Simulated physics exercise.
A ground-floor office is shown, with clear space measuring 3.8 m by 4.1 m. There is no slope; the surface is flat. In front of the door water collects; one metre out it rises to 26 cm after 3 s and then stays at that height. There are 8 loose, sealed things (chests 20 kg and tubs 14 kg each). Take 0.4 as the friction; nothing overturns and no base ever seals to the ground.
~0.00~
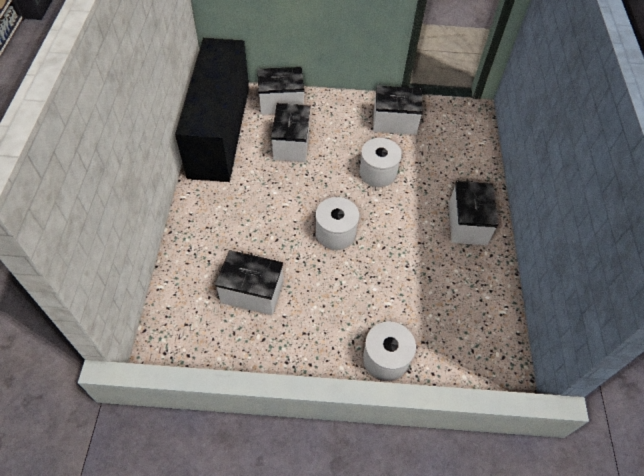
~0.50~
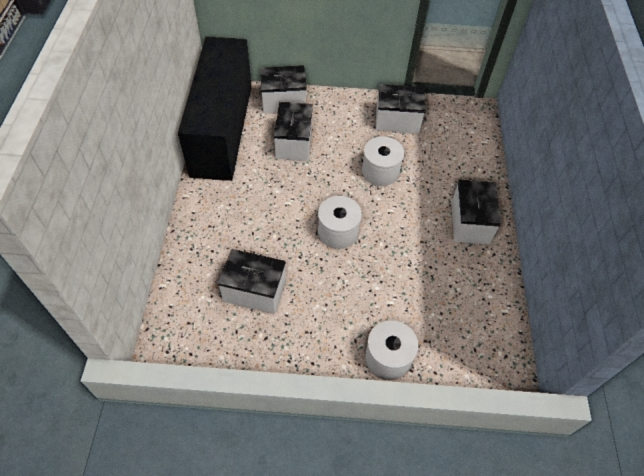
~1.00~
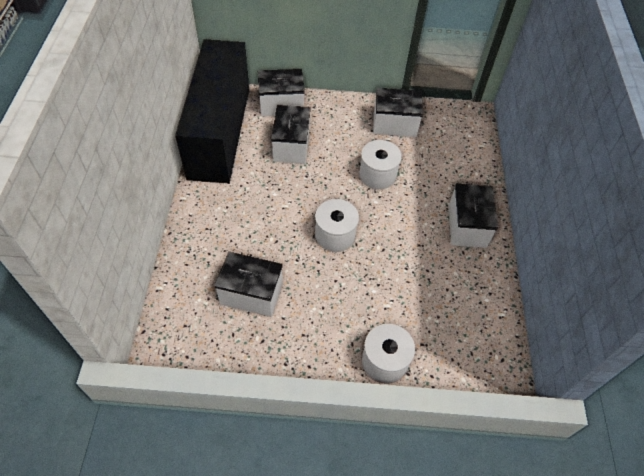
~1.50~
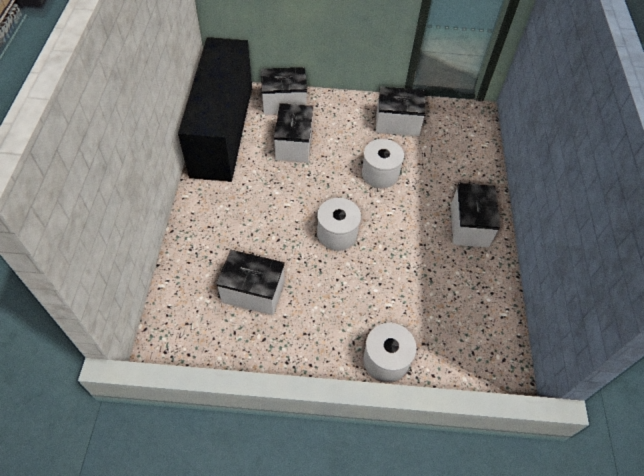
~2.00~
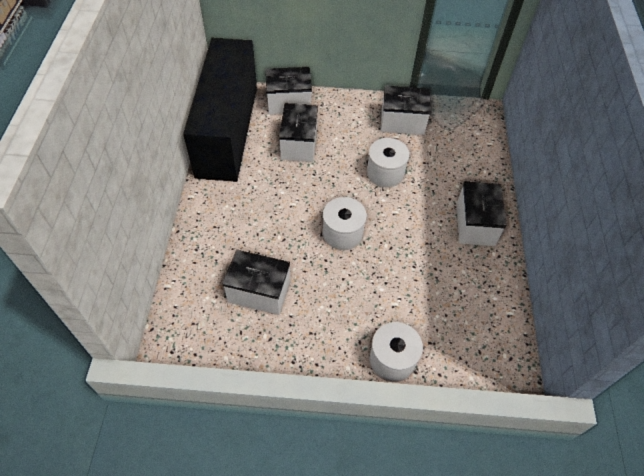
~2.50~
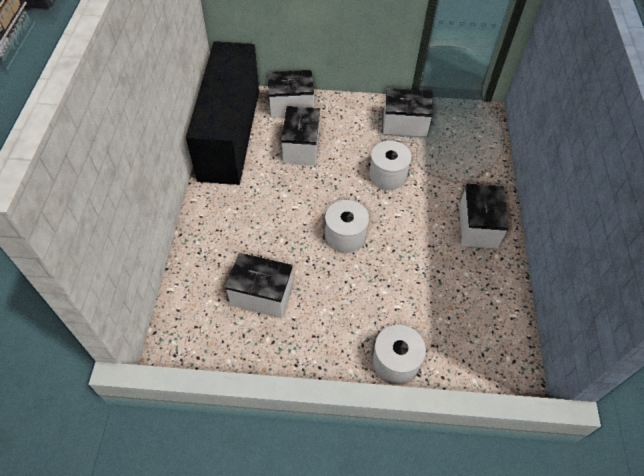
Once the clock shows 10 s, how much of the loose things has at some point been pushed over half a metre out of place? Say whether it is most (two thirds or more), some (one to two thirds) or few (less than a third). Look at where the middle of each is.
Some.
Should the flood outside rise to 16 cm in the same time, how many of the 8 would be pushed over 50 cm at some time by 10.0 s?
You'd get 0 in that case.
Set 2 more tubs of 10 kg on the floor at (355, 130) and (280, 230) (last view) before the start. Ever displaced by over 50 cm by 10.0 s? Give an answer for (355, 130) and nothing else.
That spot comes out lower.
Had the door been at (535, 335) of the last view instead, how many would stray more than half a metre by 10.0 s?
That would give 4.
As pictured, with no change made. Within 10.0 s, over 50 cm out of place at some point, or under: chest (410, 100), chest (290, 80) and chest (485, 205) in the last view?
One by one: Above; below; above.
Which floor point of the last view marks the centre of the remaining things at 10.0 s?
Near (298, 190).
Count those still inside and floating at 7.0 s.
By my count, 2.
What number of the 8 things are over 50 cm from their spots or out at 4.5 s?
The number comes to 1.
After 3.5 s 0 of 8 are over 50 cm from their spots; 0 afloat.
After 4.5 s 1 of 8 are over 50 cm from their spots; 0 afloat.
After 7.0 s 3 of 8 are over 50 cm from their spots; 2 afloat.
After 10.0 s 4 of 8 are over 50 cm from their spots, and 4 have been at some point; 3 afloat.
